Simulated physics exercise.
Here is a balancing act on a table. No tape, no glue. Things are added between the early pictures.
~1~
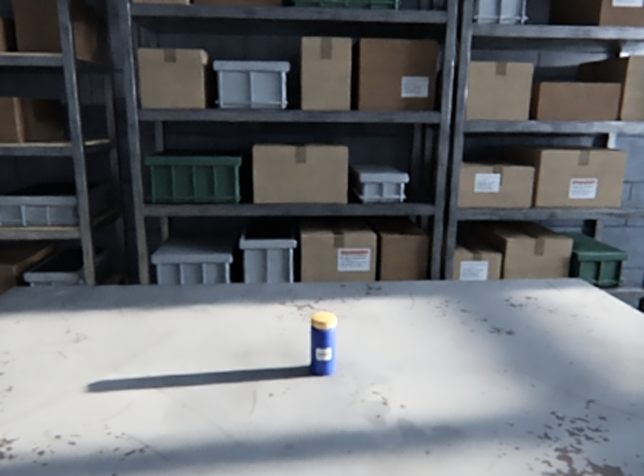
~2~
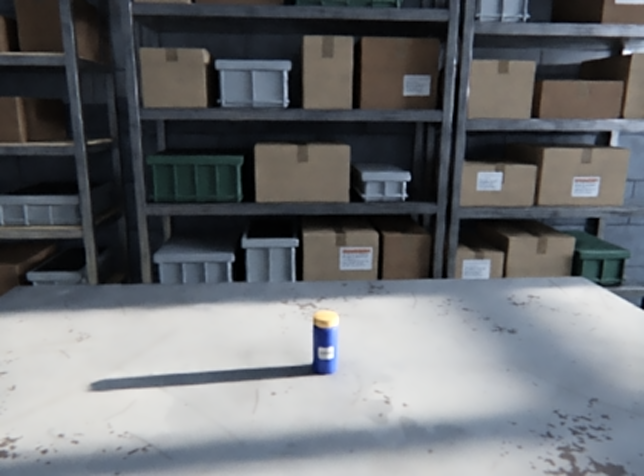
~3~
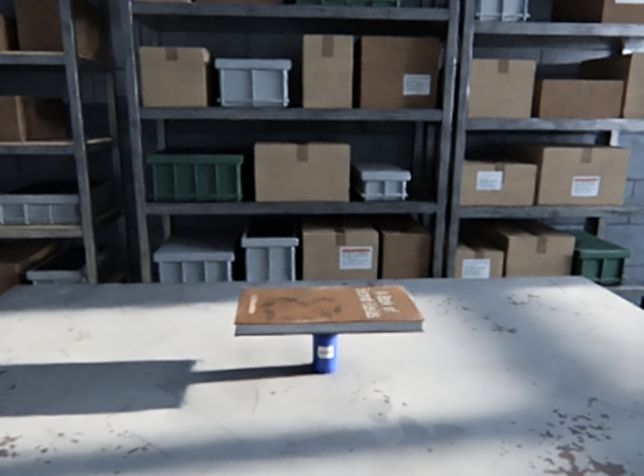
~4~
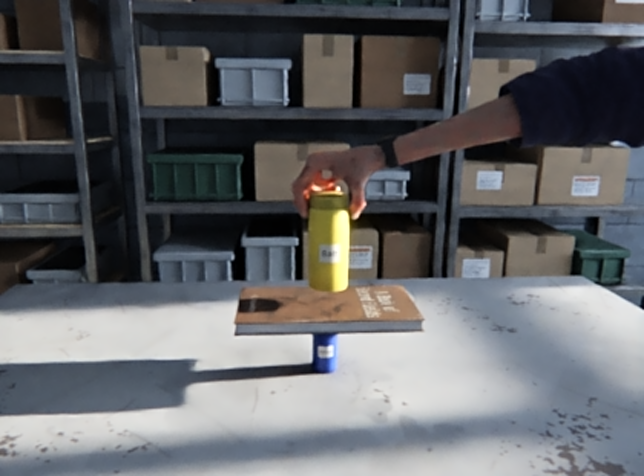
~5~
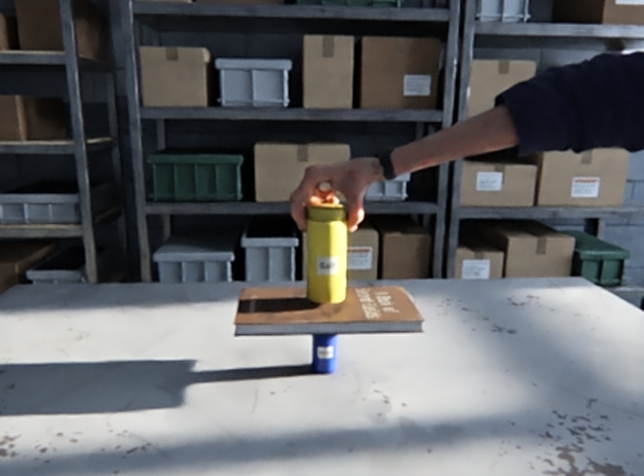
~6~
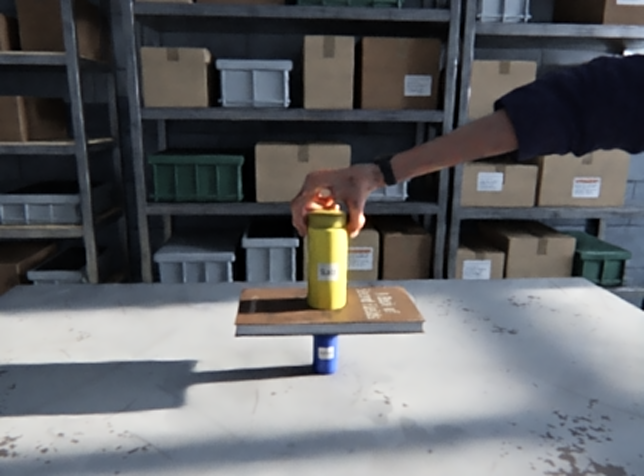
A hand lowering a yellow jar onto a book lying across a small blue shaker on a worn table, still gripping it.
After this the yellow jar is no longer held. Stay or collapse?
As it turns out, it stays up.
Then, 0.30 s past the last view, nothing moves.
Then, 0.70 s past the last view, yellow jar resting near (327, 260).
Finally, all 3 still in place. Final places as the last picture's camera would see them, yellow jar near (327, 260). The stack keeps its balance.
